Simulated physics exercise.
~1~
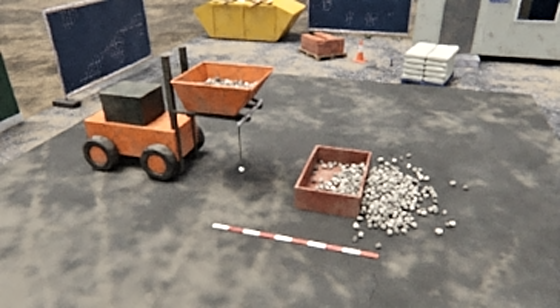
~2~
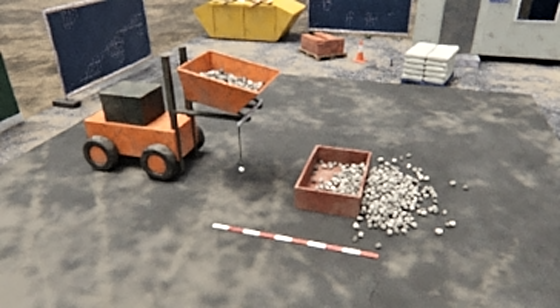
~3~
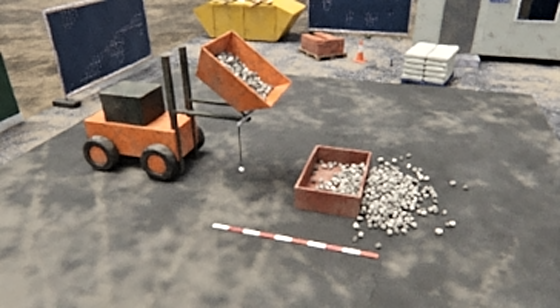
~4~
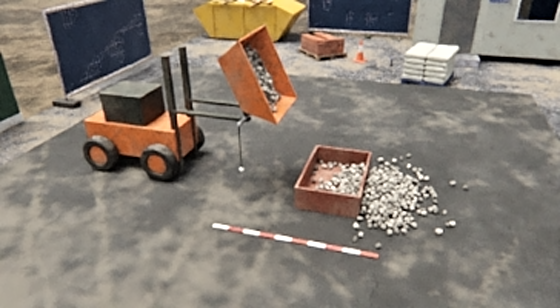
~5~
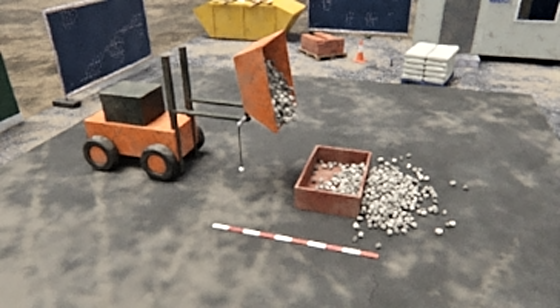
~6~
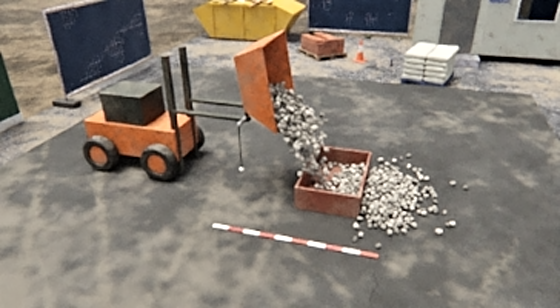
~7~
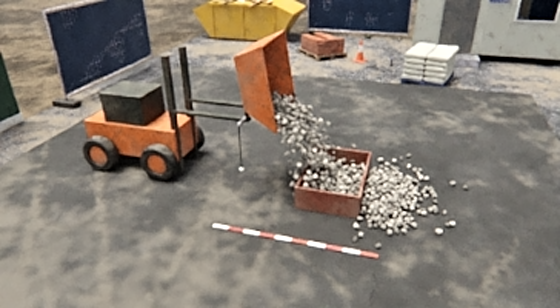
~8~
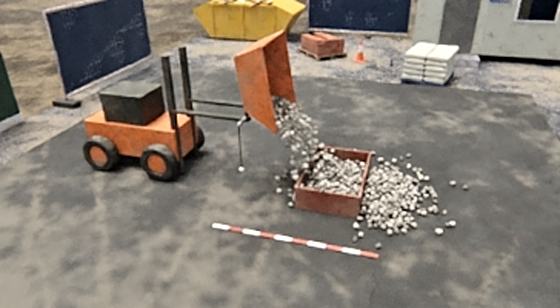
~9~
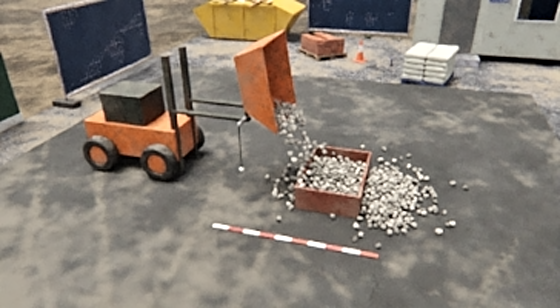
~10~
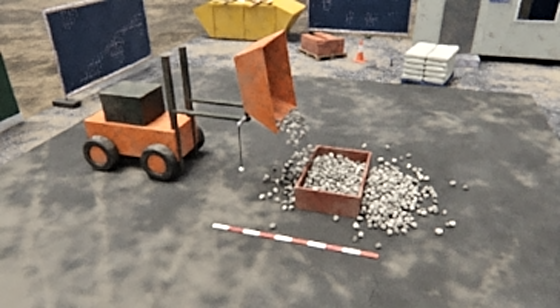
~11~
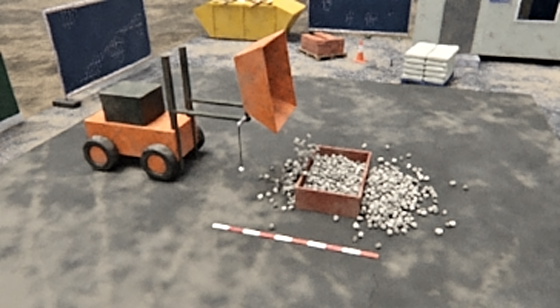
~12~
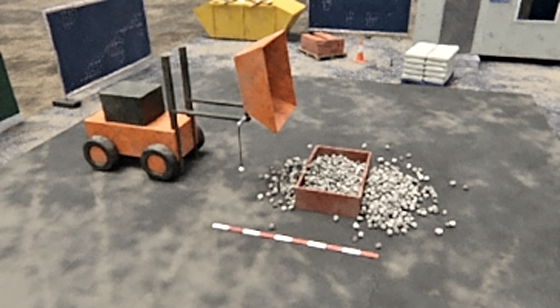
On a dark yard floor, an orange forklift tips its skip, pouring grey stones into a red bin until heaped, some spilling beside.
